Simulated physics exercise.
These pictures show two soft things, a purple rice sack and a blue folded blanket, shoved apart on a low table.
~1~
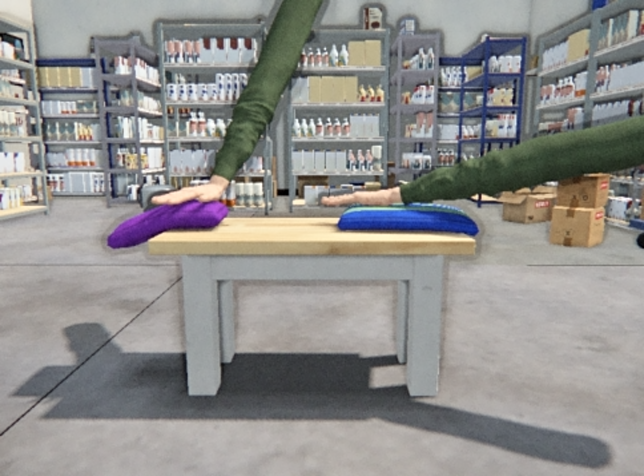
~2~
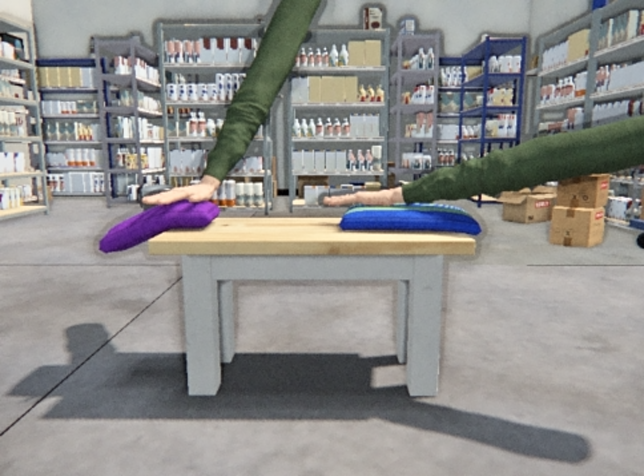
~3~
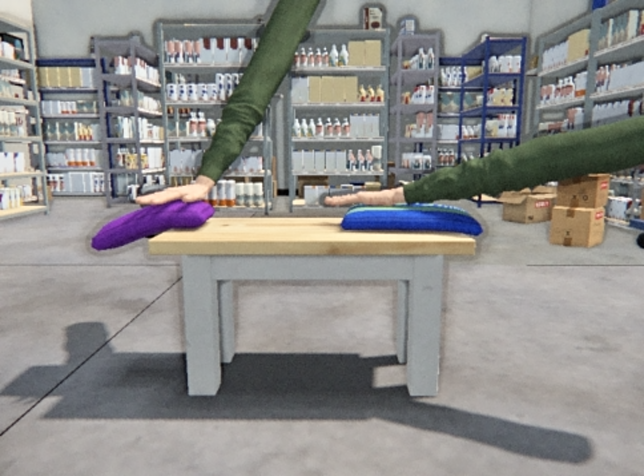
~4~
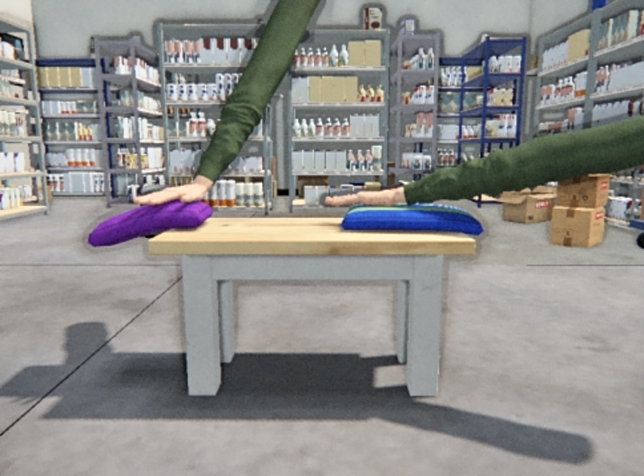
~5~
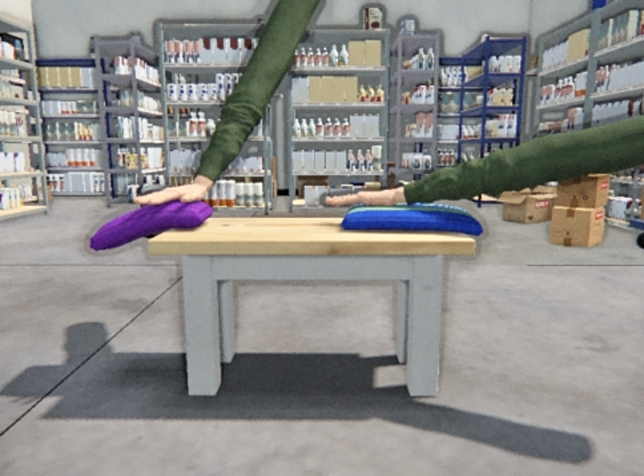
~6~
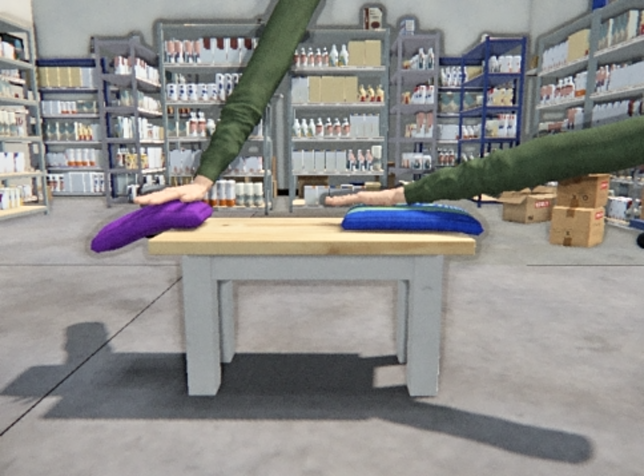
At first, two green-sleeved arms reach over a low table, one hand on a purple sack at the left end and the other on a blue folded blanket at the right. The left hand pushes the sack slightly farther out past the table's edge, while the blanket barely shifts, and then both stay still.
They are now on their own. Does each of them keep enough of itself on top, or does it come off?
Outcome: Purple rice sack: Off its support. Blue folded blanket: Supported.
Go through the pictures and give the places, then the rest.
The first frame shows rice sack tip (117, 241); folded blanket tip (471, 226).
The second frame shows rice sack tip (110, 245); folded blanket tip (474, 225).
The third frame shows rice sack tip (102, 242); folded blanket tip (475, 226).
The fourth frame shows rice sack tip (98, 238); folded blanket tip (476, 226).
The fifth frame shows rice sack tip (100, 242); folded blanket tip (475, 226).
The sixth frame shows rice sack tip (102, 244), well over half past the edge; folded blanket tip (476, 226), a small part past the edge.
Then, 0.36 s on from there, rice sack falling near (153, 277); folded blanket as it was left.
Then, 0.64 s on from there, rice sack on the floor near (112, 352); folded blanket as it was left.
In the end, rice sack on the floor near (100, 357); folded blanket as it was left. The purple rice sack goes down and the blue folded blanket stays up there.
